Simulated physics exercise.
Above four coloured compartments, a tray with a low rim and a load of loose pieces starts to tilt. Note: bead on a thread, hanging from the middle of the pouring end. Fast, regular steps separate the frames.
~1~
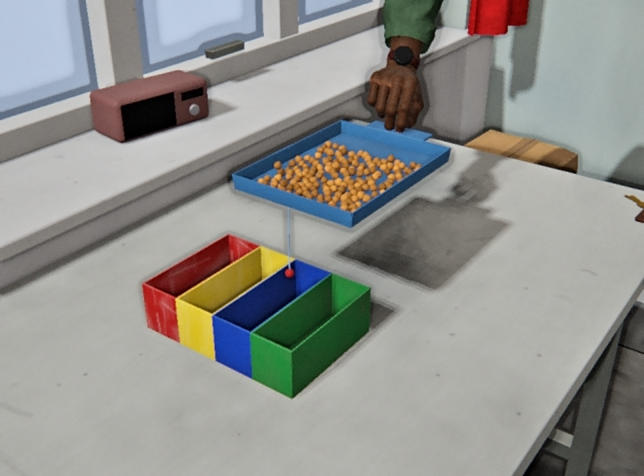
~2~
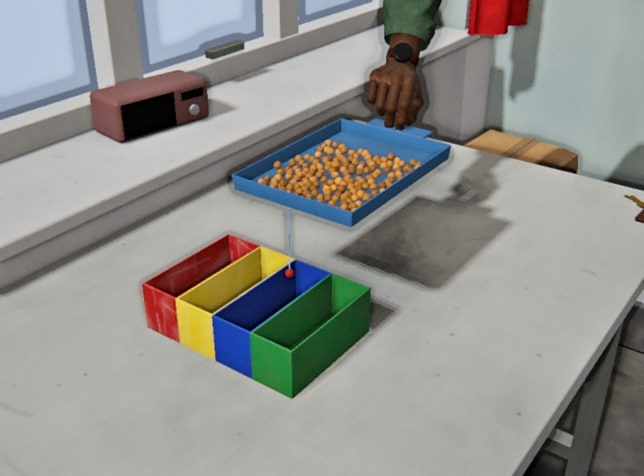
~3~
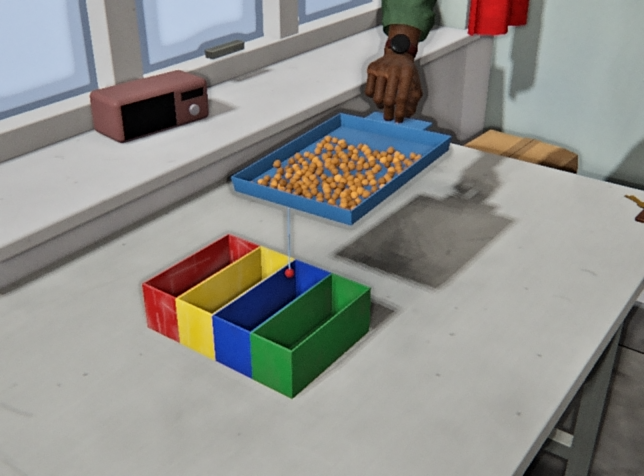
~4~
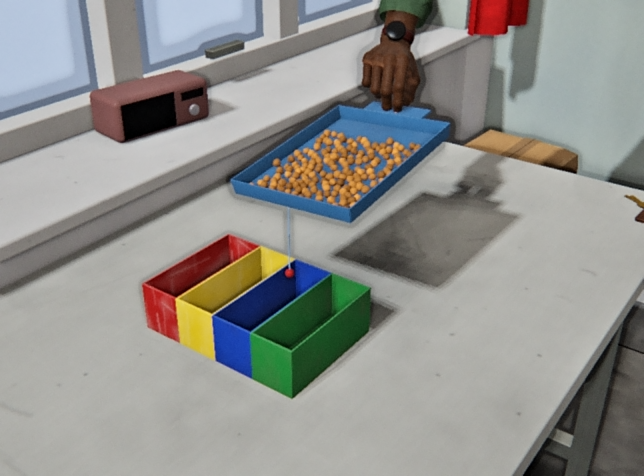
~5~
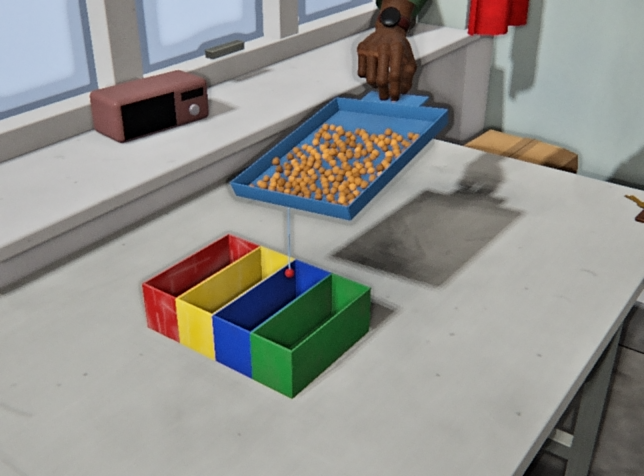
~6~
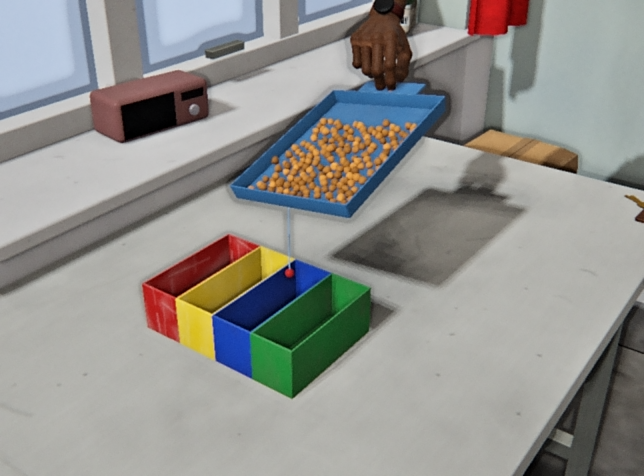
A dark-skinned hand in a green sleeve and black watch grips the far edge of a blue tray of roasted chickpeas above a pale table, seen from above at an angle. Red, yellow, blue and green compartments sit below, with a reddish box on the ledge behind. The tray starts level, then the hand gradually raises its far side, tilting it toward the near left corner, while the camera stays still.
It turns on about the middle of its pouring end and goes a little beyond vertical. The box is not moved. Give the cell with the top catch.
Top catch: The yellow cell.
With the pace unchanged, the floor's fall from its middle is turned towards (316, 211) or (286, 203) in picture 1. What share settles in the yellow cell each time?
Case one near 0 %; case two near 30 %.
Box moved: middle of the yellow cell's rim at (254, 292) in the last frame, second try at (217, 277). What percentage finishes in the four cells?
First case 90 in a hundred, second case 100 in a hundred.
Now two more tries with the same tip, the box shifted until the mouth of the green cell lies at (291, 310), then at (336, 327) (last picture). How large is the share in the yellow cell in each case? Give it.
Close to 50 in a hundred, then close to 30 in a hundred.
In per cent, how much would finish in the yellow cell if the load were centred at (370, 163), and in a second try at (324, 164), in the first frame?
The first start gives 60 percent and the second 60 percent.
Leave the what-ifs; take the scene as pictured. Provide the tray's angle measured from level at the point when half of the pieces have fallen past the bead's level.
The angle is roughly 115° at that point.
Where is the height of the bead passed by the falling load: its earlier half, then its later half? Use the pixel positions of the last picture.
I'd put it at roughly (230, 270), and after that at roughly (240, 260).
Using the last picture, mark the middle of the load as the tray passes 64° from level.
Its middle sits at about pixel (283, 160).
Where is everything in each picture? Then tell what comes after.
In the first frame, corners of the pouring end at (235, 174) and (351, 212), level; middle of the load at (335, 176), roasted chickpeas; bead on its thread at (290, 273); red cell at (161, 309); yellow cell at (196, 325); blue cell at (232, 343); green cell at (272, 361).
In the second frame, corners of the pouring end at (234, 175) and (351, 212), level; middle of the load at (335, 175).
In the third frame, corners of the pouring end at (234, 177) and (350, 210), tipped barely, lowest at the left corner; middle of the load at (334, 172).
In the fourth frame, corners of the pouring end at (233, 179) and (349, 208), tipped a little, lowest at the left corner; middle of the load at (334, 168).
In the fifth frame, corners of the pouring end at (232, 182) and (347, 206), tipped a little, lowest at the left corner; middle of the load at (333, 163).
In the sixth frame, corners of the pouring end at (232, 185) and (345, 204), tipped clearly, lowest at the left corner; middle of the load at (331, 160); red cell at (161, 309); yellow cell at (196, 325); blue cell at (232, 343); green cell at (272, 361).
Soon after the last picture, tray tipped steeply; all on the tray.
A little later, tray tipped past a quarter turn; nearly all on the tray; a stray few falling or outside the box.
Later still, tray tipped past a quarter turn; about half in the yellow cell; about a quarter in the red cell; about a quarter in the blue cell.
At rest, tray tipped past a quarter turn; about half in the yellow cell; about a quarter in the red cell; about a quarter in the blue cell; none in the green cell.
